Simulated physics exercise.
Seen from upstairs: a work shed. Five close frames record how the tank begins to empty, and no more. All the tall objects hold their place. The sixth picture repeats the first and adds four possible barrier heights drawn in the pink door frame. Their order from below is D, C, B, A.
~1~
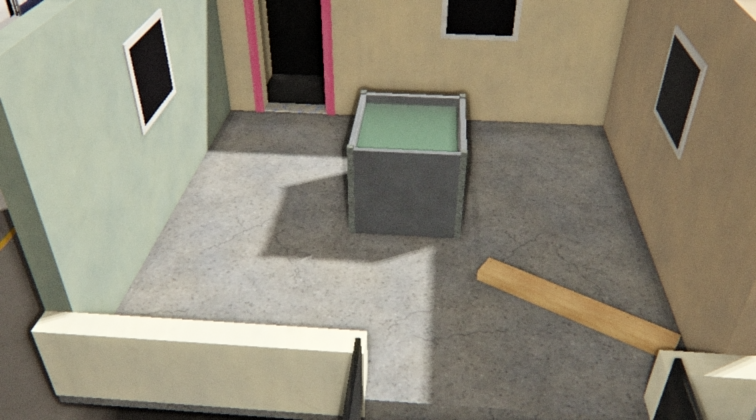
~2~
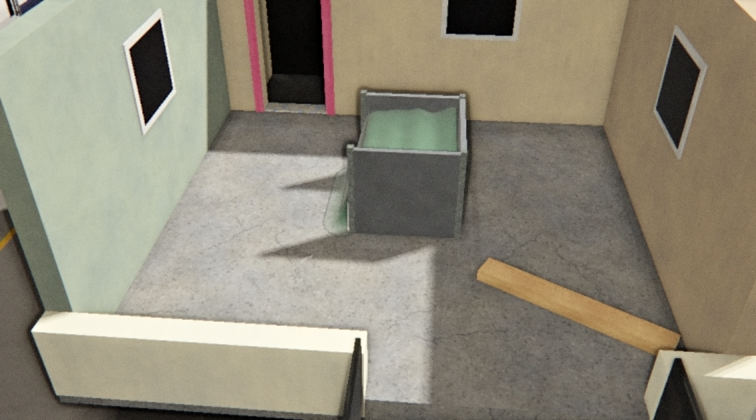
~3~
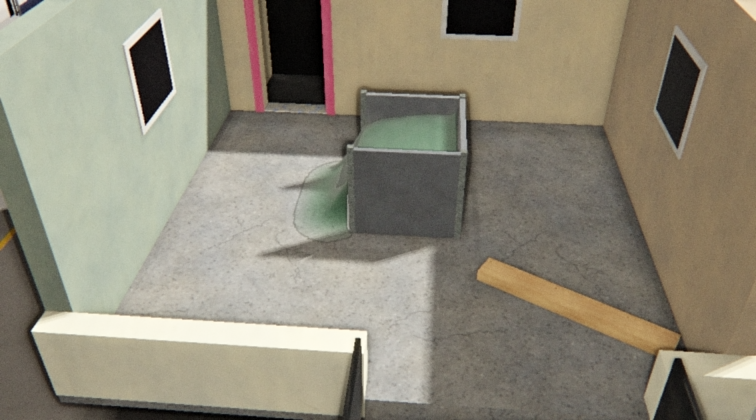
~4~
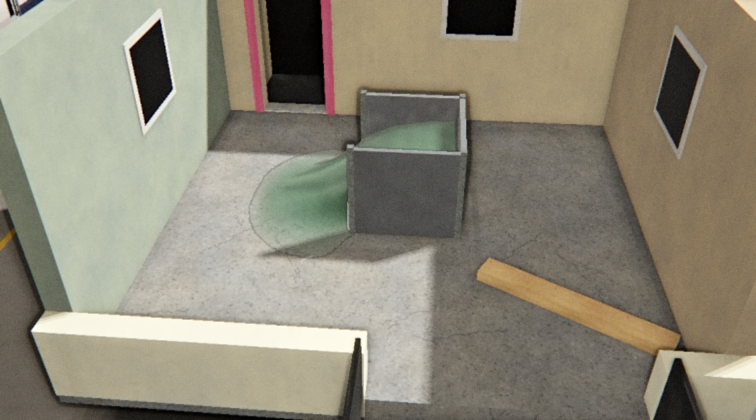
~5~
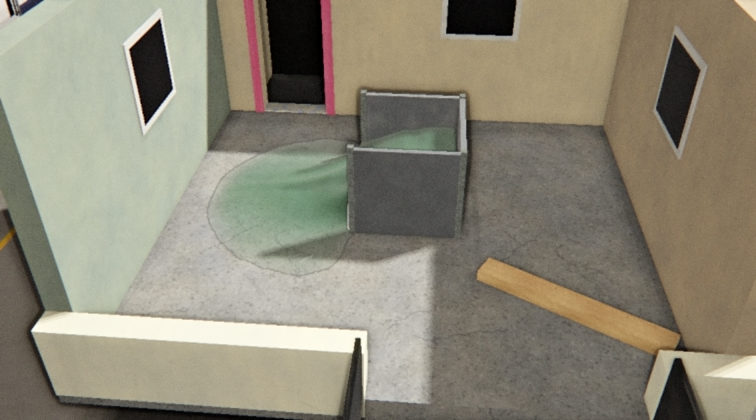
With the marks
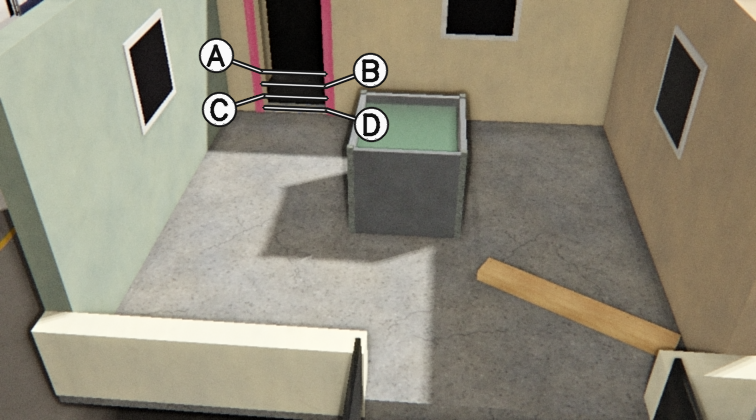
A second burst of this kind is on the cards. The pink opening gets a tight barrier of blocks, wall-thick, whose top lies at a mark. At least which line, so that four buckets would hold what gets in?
Height C.
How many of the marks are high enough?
Three of the four.
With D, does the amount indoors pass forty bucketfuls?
No.
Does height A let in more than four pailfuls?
No, not at all.
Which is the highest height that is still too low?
Here it is height D.
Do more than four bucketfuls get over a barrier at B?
No, that is safe.
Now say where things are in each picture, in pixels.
The first frame shows water in the tank at rest, its middle at (410, 128); foot of the pink doorway at (296, 113); open gate at (512, 336).
In the second frame, 2 % of the ground under water, visible out to (344, 233).
In the third frame, 4 % of the ground under water, visible out to (311, 231).
In the fourth frame, 9 % of the ground under water, visible out to (263, 229).
In the fifth frame, 15 % of the ground under water, visible out to (225, 182).
In white, A at (293, 72); B at (293, 85); C at (294, 97); D at (295, 108); from the bottom up D, C, B, A.
With A, nothing gets over.
With B, nothing gets over.
With C, a splash gets over, under a bucket.
With D, about 11 bucketfuls get in.
